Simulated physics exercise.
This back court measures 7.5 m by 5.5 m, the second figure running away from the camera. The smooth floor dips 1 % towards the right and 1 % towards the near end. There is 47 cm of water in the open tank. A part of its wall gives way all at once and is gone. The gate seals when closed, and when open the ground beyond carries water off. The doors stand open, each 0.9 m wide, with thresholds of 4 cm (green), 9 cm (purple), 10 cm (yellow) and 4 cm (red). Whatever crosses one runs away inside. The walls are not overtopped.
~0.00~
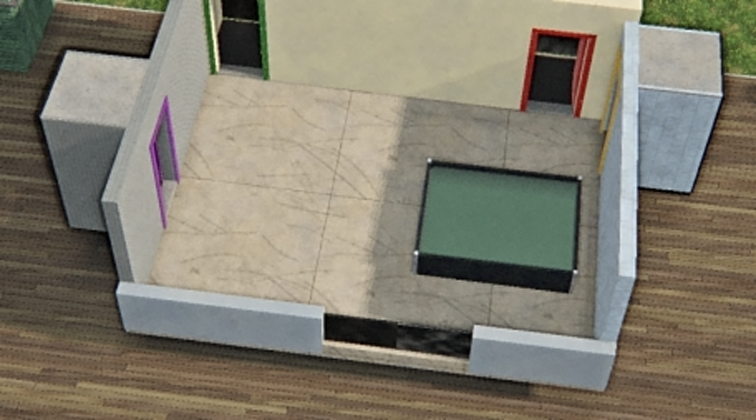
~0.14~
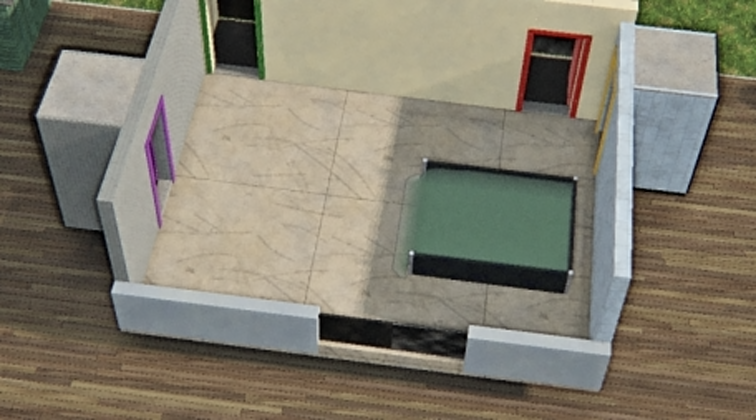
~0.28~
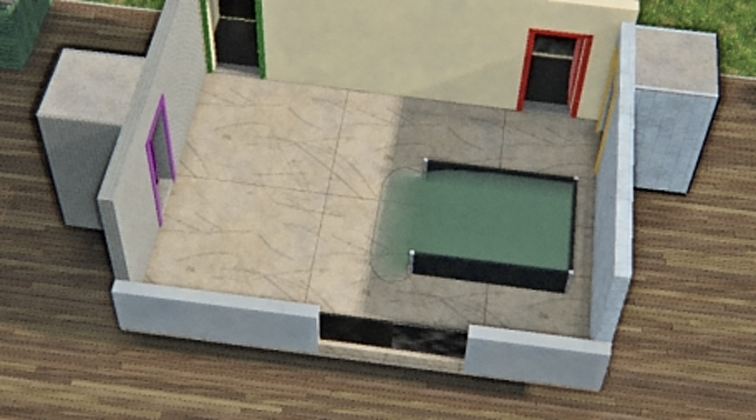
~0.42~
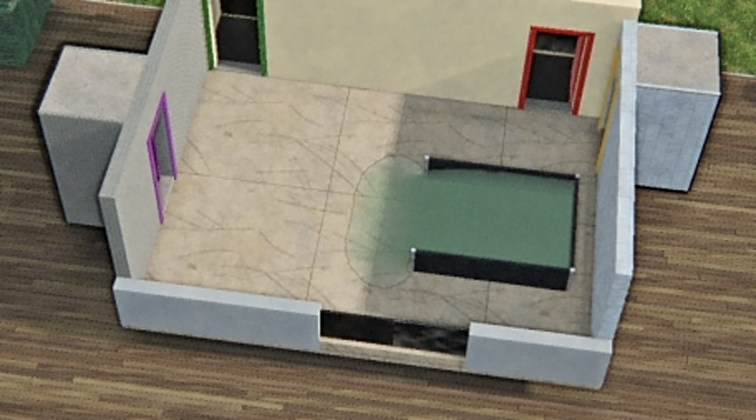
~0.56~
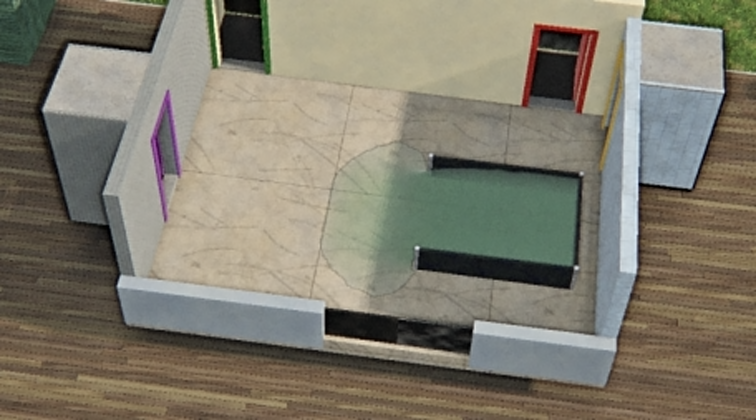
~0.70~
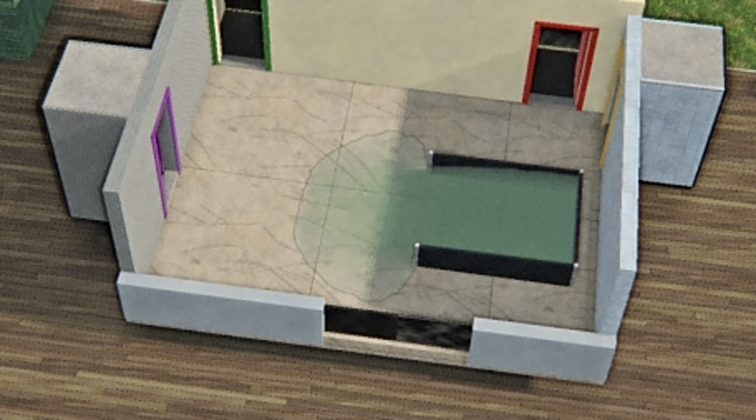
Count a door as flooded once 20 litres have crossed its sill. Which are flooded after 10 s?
Within that time: At the green door it exceeds the limit; at the purple door it goes over the limit; at the yellow door it keeps below the limit; at the red door it stays under the limit.
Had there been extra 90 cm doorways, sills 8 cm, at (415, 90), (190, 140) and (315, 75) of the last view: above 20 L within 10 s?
In turn: Below, over, not over.
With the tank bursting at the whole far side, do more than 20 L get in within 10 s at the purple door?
Against that limit: Purple under.
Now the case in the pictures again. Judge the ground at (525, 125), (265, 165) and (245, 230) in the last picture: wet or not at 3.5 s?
In that order: Still dry, wet, under water.
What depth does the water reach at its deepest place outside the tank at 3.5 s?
Up to some 27 cm.
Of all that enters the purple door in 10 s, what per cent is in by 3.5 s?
Some 50 per cent by then.
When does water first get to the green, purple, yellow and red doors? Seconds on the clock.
Green 2.8 s, purple 1.6 s, yellow 10.0 s, red 9.0 s.
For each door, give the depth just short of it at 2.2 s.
In cm: Green 0, purple 19, yellow 0, red 0.
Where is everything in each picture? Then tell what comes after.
In the first frame, still water, 47 cm deep, in the open tank at (500, 218).
In the second frame, the front is at (402, 273), 1.1 m from the gap at (419, 220); 0.4 m2 of floor is under water; 47 cm left at the back of the open tank.
In the third frame, the front is at (387, 276), 1.2 m from the gap at (419, 221); 1.3 m2 of floor is under water; 47 cm left at the back of the open tank.
In the fourth frame, water pours out at (421, 219) and has run 1.5 m, to (366, 277); typically 7 cm deep outside, 47 cm at the open tank's back.
In the fifth frame, water pours out at (425, 217) and has run 1.8 m, to (333, 261); typically 6 cm deep outside, 47 cm at the open tank's back.
In the sixth frame, water pours out at (425, 214) and has run 2.2 m, to (302, 239); typically 5 cm deep outside, 47 cm at the open tank's back.
After 1.4 s water covers 35 % of the floor and is deepest (20 cm) near (413, 246); green door not reached, purple door not reached, yellow door not reached, red door not reached.
After 2.2 s water covers 55 % of the floor and is deepest (20 cm) near (415, 237); green door not reached, purple door 19 cm at the sill, 9 L in, yellow door not reached, red door not reached.
After 3.5 s water covers 60 % of the floor and is deepest (27 cm) near (142, 298); green door 11 cm at the sill, 1 L in, purple door 18 cm at the sill, 53 L in, yellow door not reached, red door not reached.
After 6.0 s water covers 65 % of the floor and is deepest (14 cm) near (278, 147); green door 9 cm at the sill, 95 L in, purple door 10 cm at the sill, 105 L in, yellow door not reached, red door not reached.
After 10.0 s water covers 100 % of the floor and is deepest (16 cm) near (575, 358); green door 4 cm at the sill, 121 L in, purple door 4 cm at the sill, 108 L in, yellow door 8 cm at the sill, 0 L in, red door 4 cm at the sill, 0 L in.
